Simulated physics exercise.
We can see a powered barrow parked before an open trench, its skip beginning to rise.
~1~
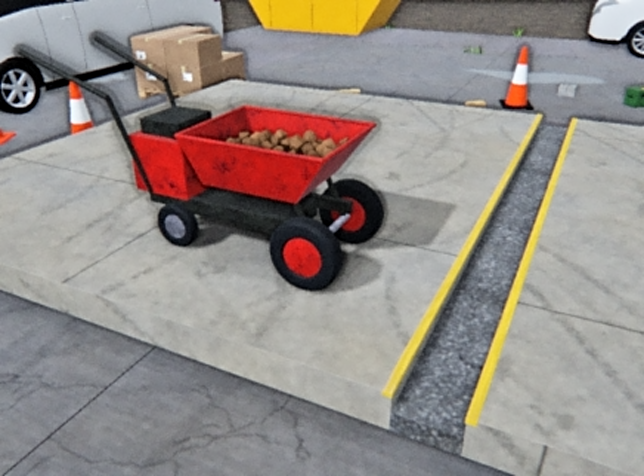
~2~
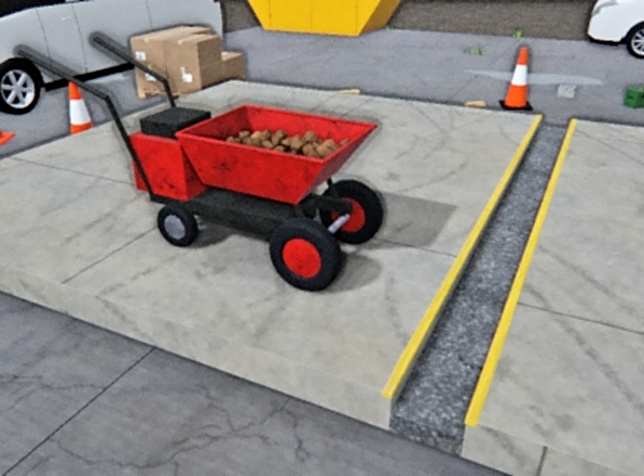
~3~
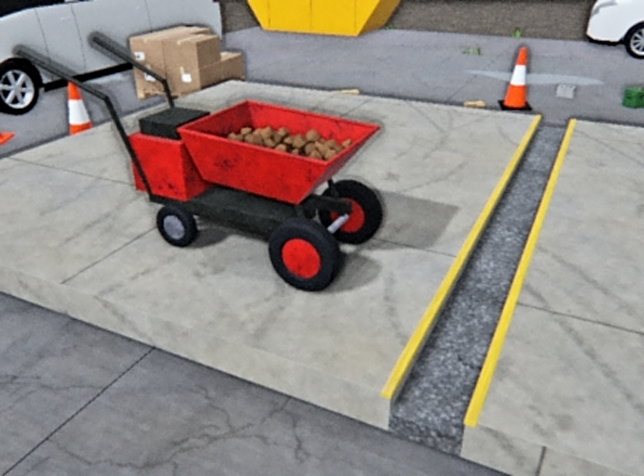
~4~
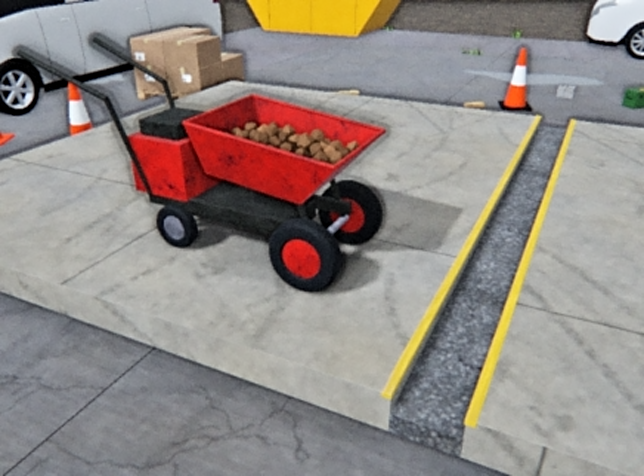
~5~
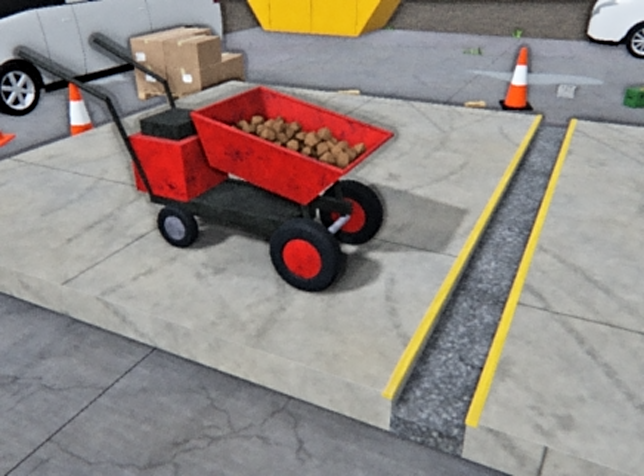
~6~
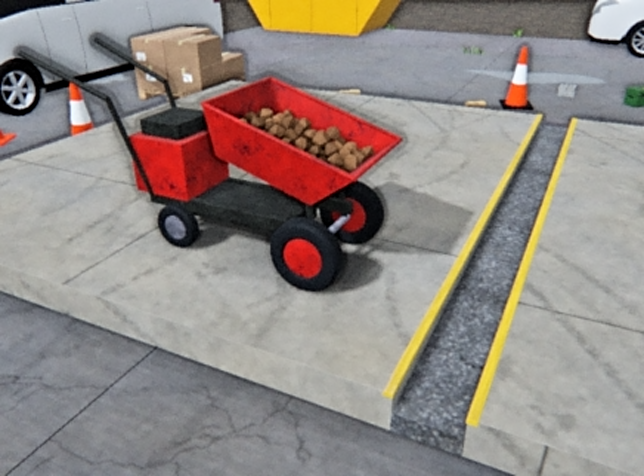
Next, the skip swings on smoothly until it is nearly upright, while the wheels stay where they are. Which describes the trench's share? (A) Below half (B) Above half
Answer: B.
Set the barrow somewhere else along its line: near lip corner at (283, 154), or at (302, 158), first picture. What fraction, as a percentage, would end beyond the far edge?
That works out to 0 per cent for the first position and 0 per cent for the second.
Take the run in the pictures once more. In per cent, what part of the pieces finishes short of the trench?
Roughly 10 percent.
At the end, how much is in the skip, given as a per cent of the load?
It comes to 0 per cent or so.
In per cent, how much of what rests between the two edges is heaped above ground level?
Estimate: Near 30 in a hundred.
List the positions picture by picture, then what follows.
The first picture shows lip of the skip (323, 161), level; top of the load (267, 148), clay clods; first edge of the trench (412, 348); far edge (489, 371), the trench over half as wide as the skip, and shallow for its width.
The second picture shows lip of the skip (324, 162), level; top of the load (267, 148).
The third picture shows lip of the skip (328, 164), tipped barely; top of the load (267, 135).
The fourth picture shows lip of the skip (335, 168), tipped a little; top of the load (264, 142).
The fifth picture shows lip of the skip (344, 173), tipped a little; top of the load (262, 131).
The sixth picture shows lip of the skip (354, 179), tipped clearly; top of the load (259, 124); first edge of the trench (412, 348); far edge (490, 371).
Just after the last frame, skip tipped steeply; every one in the skip.
A moment on, skip tipped right over; the larger part in the skip; about a tenth short of the trench; about a tenth in or heaped over the trench; about a tenth falling.
Further on, skip tipped right over; about a tenth in the skip; about a tenth short of the trench; the larger part in or heaped over the trench; about a tenth beyond it.
When it is over, skip tipped right over; about a tenth short of the trench; the larger part in or heaped over the trench; about a tenth beyond it.
